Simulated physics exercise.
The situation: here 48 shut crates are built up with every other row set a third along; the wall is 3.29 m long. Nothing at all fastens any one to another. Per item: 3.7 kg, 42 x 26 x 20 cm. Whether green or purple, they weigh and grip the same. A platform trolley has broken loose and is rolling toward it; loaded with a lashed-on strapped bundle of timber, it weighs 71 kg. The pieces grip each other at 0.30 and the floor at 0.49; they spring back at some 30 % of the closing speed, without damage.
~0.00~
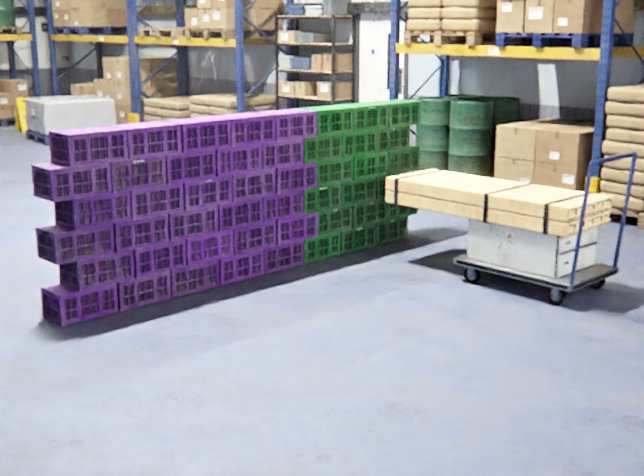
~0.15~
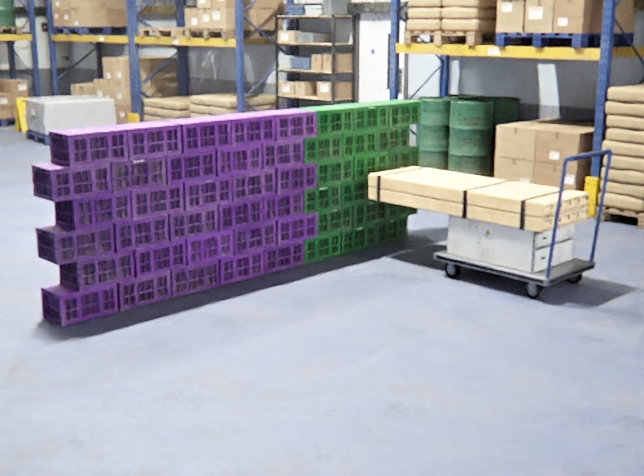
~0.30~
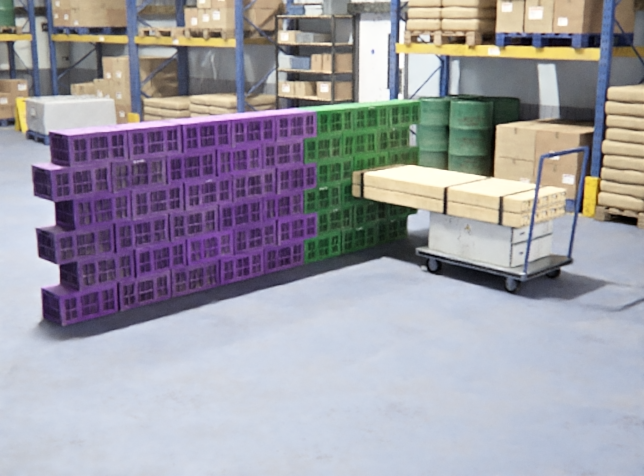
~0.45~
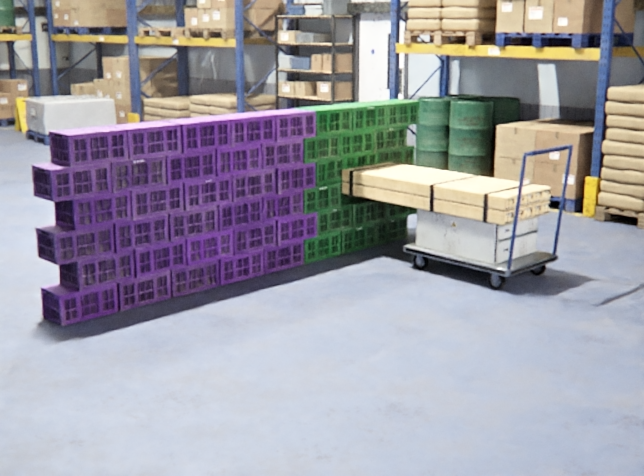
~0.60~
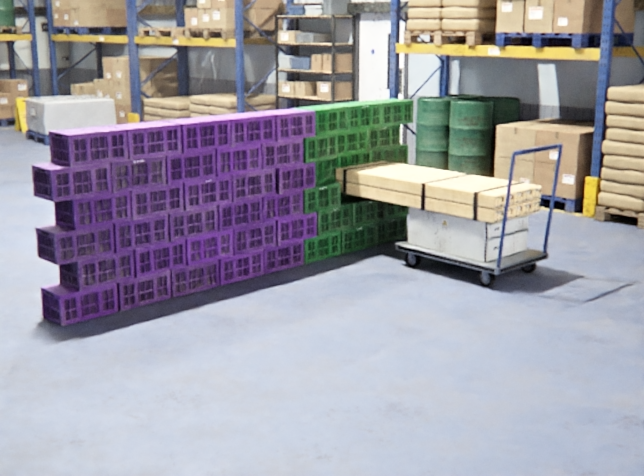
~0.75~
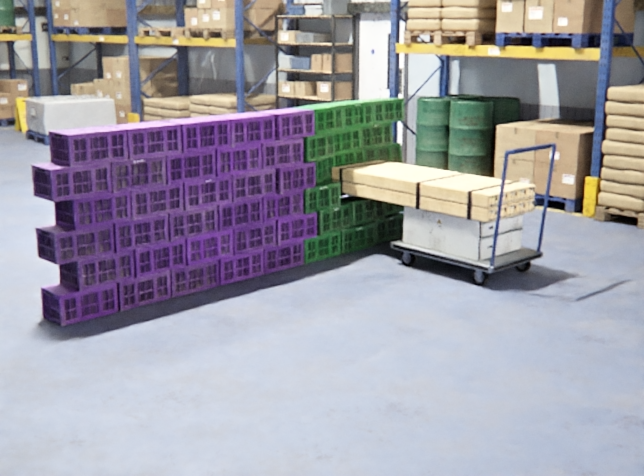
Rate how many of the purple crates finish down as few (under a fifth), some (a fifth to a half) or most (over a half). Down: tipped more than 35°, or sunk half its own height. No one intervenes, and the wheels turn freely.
Few.
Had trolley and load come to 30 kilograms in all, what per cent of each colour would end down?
Result: Purple 0, green 0 %.
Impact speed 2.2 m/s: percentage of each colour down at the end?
Down at the end: Purple 0 per cent, green 50 per cent.
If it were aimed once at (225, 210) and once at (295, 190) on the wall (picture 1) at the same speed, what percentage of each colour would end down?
First try then second: Purple 50 and 30, green 0 and 30 per cent.
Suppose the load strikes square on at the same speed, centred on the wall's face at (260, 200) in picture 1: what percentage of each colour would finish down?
Result - purple: 40 %; green: 10 %.
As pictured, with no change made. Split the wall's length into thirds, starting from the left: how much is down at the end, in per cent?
In percent, the thirds read 0 on the left, 10 in the middle and 60 on the right.
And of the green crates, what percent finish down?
The green group finishes with 60% down.
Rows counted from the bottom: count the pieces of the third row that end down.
2 of them.
Around 1.16 s, load 32 cm past the wall's line, still rolling; none of the 30 purple crates down (6 of 48 in all colours); top purple crate unmoved; top green crate tipped 14°, 10 cm lower.
Around 1.68 s, load 34 cm past the wall's line, stopped; 1 of the 30 purple crates down (12 of 48 in all colours); top purple crate unmoved; top green crate tipped 75°, 75 cm lower.
Finally (3.3 s), load 34 cm past the wall's line, stopped; 1 of the 30 purple crates down (12 of 48 in all colours); top purple crate unmoved; top green crate 1.02 m lower. That is 3 per cent. Seen by the last camera, middles, top purple crate near (145, 140), top green crate near (173, 203).
